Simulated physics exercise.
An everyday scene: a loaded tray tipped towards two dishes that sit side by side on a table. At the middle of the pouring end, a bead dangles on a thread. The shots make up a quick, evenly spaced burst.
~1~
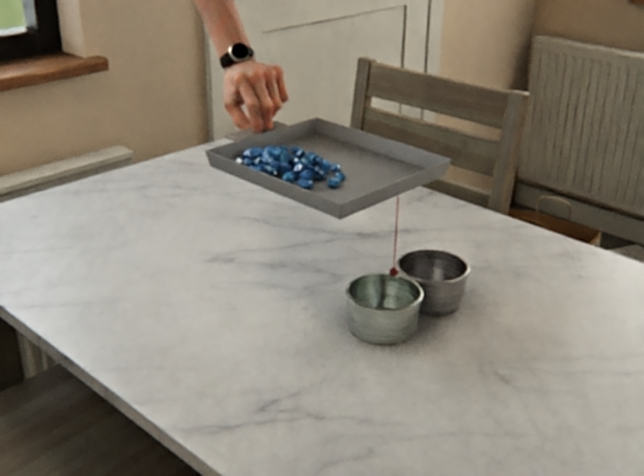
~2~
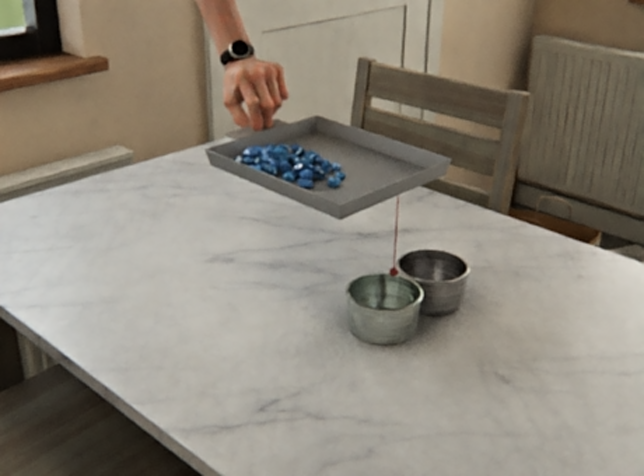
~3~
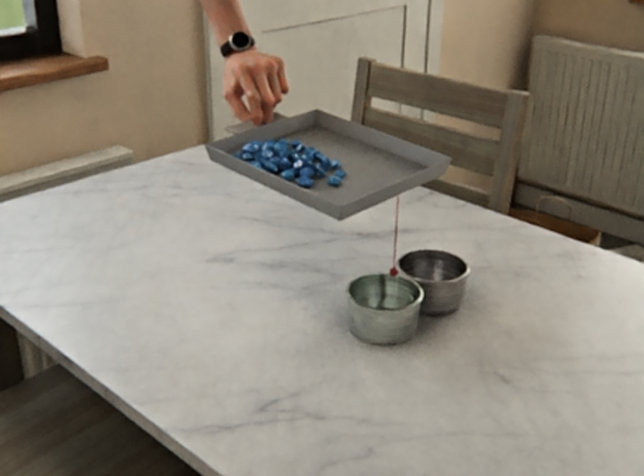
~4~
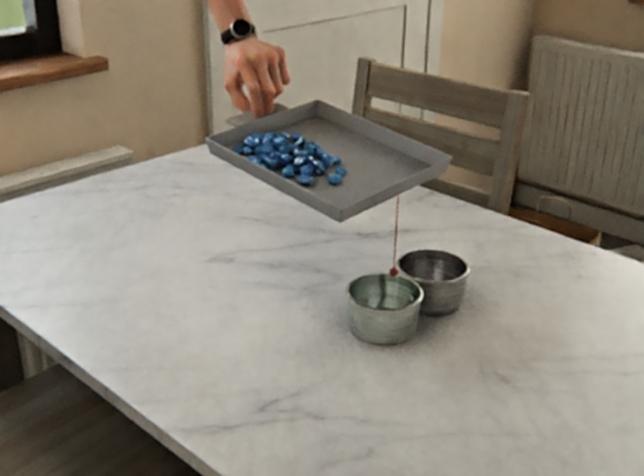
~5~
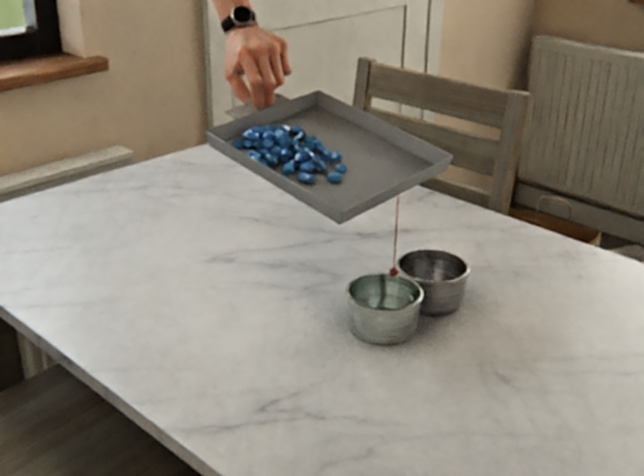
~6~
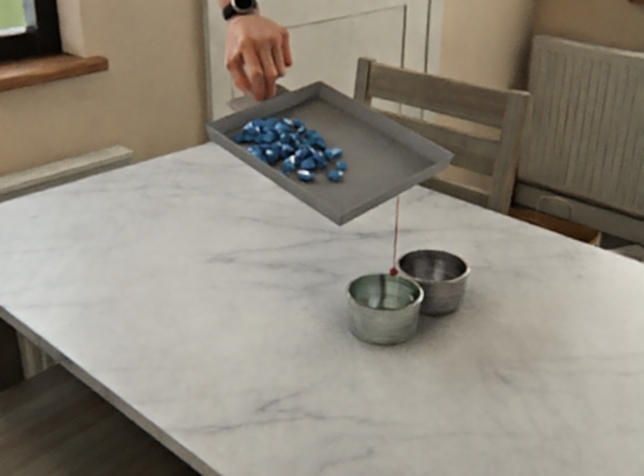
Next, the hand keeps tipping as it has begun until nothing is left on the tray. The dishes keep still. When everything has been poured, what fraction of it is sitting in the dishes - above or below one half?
Basically it's a mostly lost load, that one.
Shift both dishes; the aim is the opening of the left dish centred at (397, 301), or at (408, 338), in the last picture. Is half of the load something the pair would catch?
At place one a lesser share; at place two a lesser share.
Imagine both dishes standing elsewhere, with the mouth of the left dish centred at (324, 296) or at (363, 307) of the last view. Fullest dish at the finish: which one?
Well, the first go goes to the leftmost dish, and the second to the leftmost dish.
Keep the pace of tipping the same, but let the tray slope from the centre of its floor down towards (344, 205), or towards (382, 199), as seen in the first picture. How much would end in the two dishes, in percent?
Lab note: Case 1 near 10 %, case 2 near 10 %.
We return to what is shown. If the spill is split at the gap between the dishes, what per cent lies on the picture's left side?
Left fraction: Around 90 per cent.
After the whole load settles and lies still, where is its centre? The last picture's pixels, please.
Last view, resting centre - approx. (358, 357).
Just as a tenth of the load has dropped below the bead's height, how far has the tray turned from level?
75°, roughly.
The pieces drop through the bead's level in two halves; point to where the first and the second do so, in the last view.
I'd put it at roughly (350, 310), and after that at roughly (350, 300).
Just after the last frame, tray tipped steeply; every one on the tray.
A moment on, tray tipped right over; roughly half on the tray; roughly a third outside both; roughly a quarter in the air.
Further on, tray tipped past a quarter turn; about a tenth in the left dish; almost all outside both.
When it is over, tray tipped past a quarter turn; about a tenth in the left dish; not one in the right dish; almost all outside both.
